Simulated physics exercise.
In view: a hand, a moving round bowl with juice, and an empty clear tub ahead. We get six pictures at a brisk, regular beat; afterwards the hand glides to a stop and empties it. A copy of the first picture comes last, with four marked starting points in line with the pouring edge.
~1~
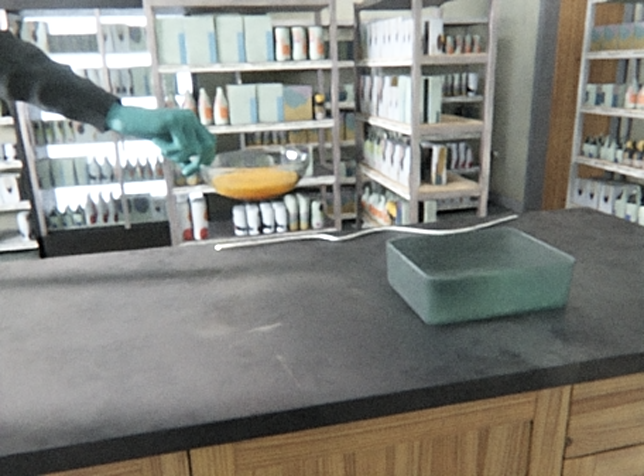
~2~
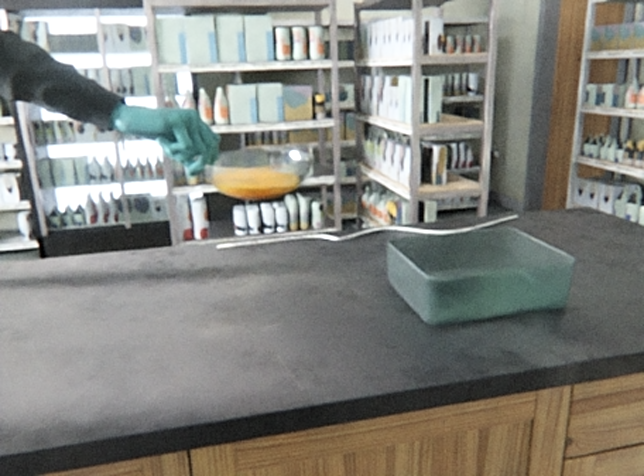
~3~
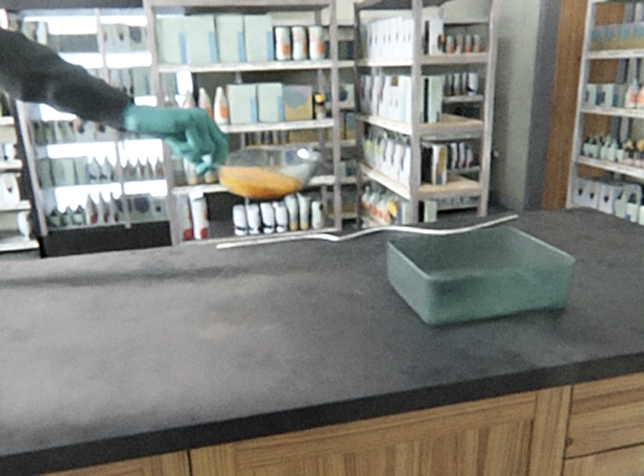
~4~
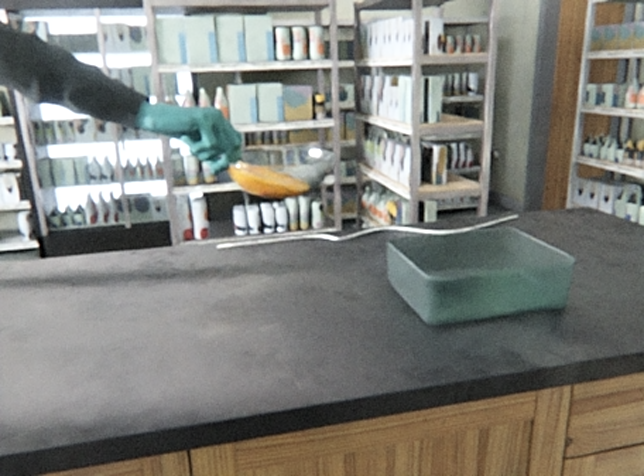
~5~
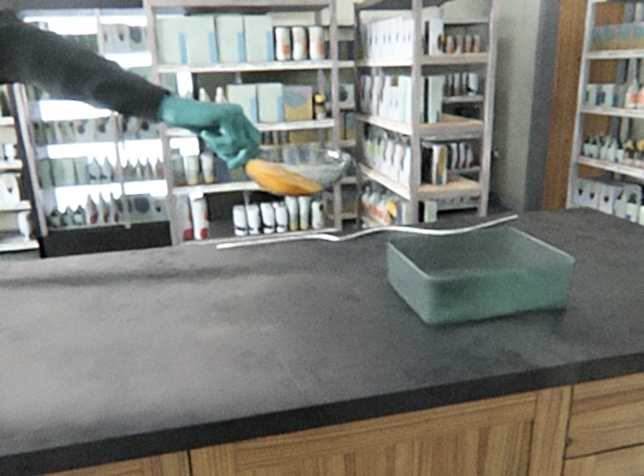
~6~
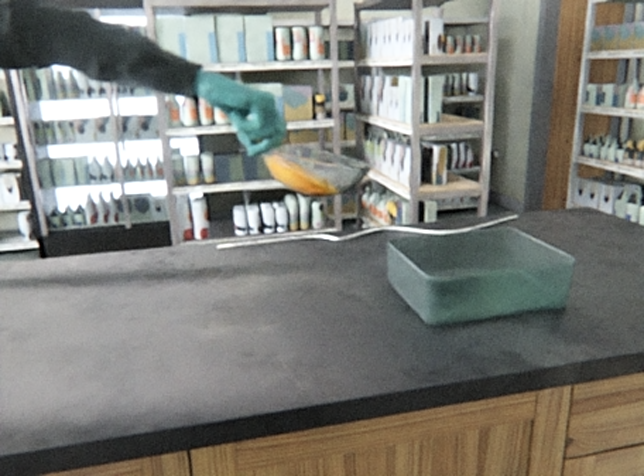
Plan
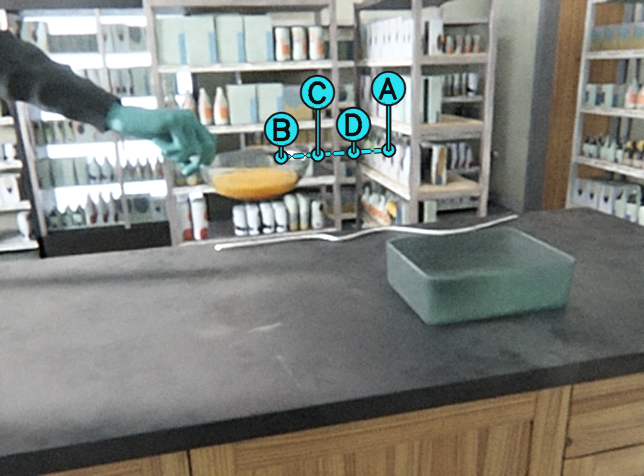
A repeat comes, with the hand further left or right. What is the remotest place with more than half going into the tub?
The limit is B.
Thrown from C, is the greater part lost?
No, not at all.
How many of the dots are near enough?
All four.
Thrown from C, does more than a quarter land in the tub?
Yes, clearly.
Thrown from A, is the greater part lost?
No, that is safe.
In cyan, A at (388, 150); B at (281, 157); C at (317, 154); D at (353, 152).
For dot A, about 85 % lands in the tub, 7 % falls short and 8 % goes beside or beyond.
For dot B, about 69 % lands in the tub, 23 % falls short and 8 % goes beside or beyond.
For dot C, about 82 % lands in the tub, 5 % falls short and 13 % goes beside or beyond.
For dot D, about 88 % lands in the tub, 6 % falls short and 5 % goes beside or beyond.
